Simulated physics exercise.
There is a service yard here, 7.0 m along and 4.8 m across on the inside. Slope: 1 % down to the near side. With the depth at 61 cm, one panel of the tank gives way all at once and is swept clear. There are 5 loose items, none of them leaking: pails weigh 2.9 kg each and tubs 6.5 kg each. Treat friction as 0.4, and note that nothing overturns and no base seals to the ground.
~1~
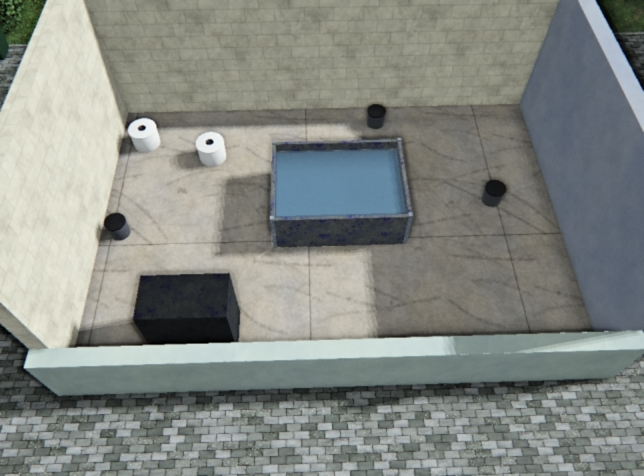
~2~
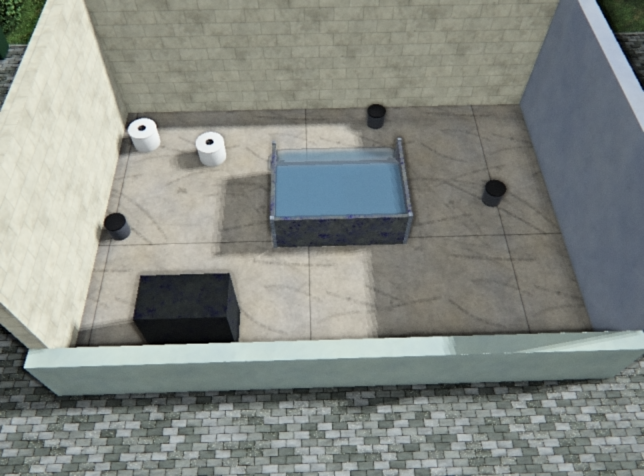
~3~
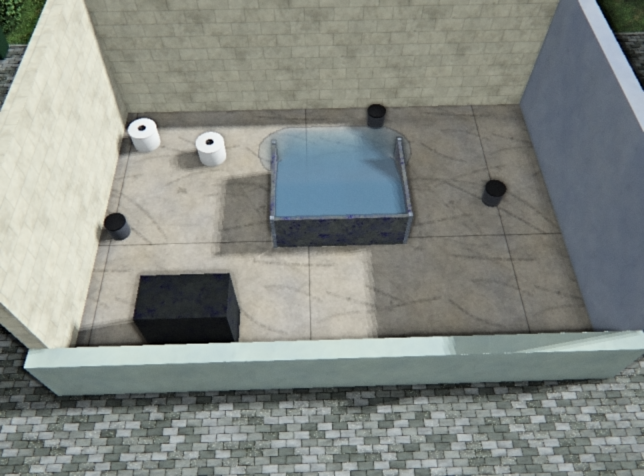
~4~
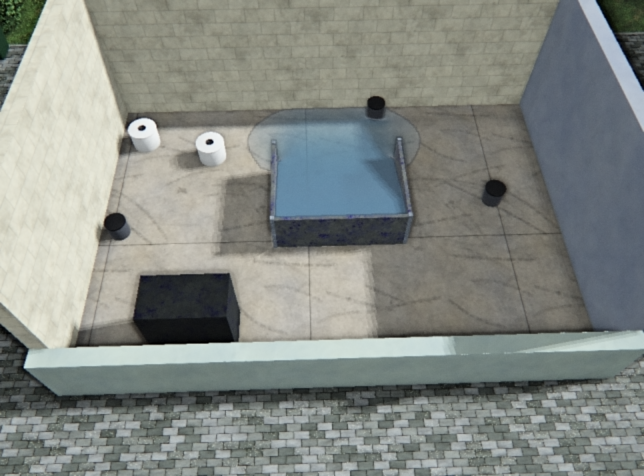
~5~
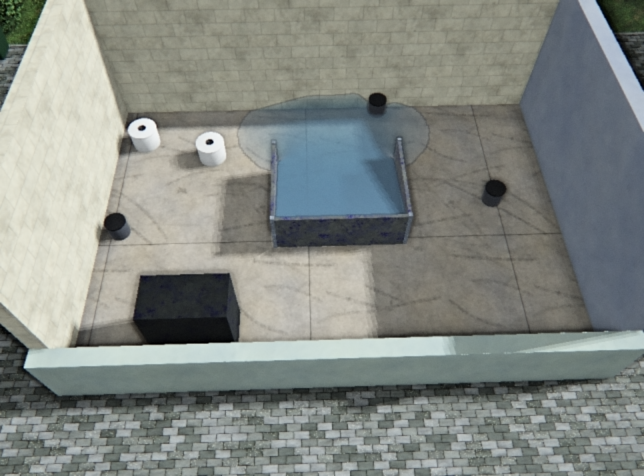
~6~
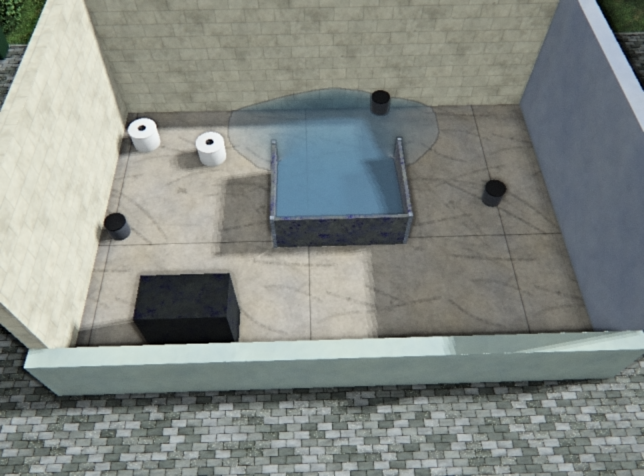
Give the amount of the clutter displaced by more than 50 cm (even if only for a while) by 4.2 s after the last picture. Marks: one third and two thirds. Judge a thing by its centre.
A large share, two thirds or beyond.
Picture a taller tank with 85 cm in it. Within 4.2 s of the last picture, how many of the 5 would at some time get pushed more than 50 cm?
In that case 5 of them.
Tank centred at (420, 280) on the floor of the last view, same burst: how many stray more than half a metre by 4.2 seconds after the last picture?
Then the count would be 5.
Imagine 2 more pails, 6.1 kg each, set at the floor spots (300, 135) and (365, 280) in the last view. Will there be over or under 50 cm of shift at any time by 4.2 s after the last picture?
Outcome: Breaks the threshold first, stays within second.
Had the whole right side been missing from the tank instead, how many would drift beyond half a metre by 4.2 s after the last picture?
Then 2.
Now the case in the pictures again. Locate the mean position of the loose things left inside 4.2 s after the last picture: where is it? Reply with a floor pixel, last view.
(290, 302).
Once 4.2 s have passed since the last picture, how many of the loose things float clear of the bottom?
3 of them.
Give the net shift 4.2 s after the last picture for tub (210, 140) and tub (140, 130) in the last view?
In that order: 200 cm, 300 cm.
Then, 0.4 s after the last picture 0 of 5 are over 50 cm from their spots; 1 afloat.
Then, 1.5 s after the last picture 1 of 5 are over 50 cm from their spots; 2 afloat.
Then, 2.8 s after the last picture 5 of 5 are over 50 cm from their spots; 0 afloat.
Then, 4.2 s after the last picture 5 of 5 are over 50 cm from their spots, and 5 have been at some point; 3 afloat.
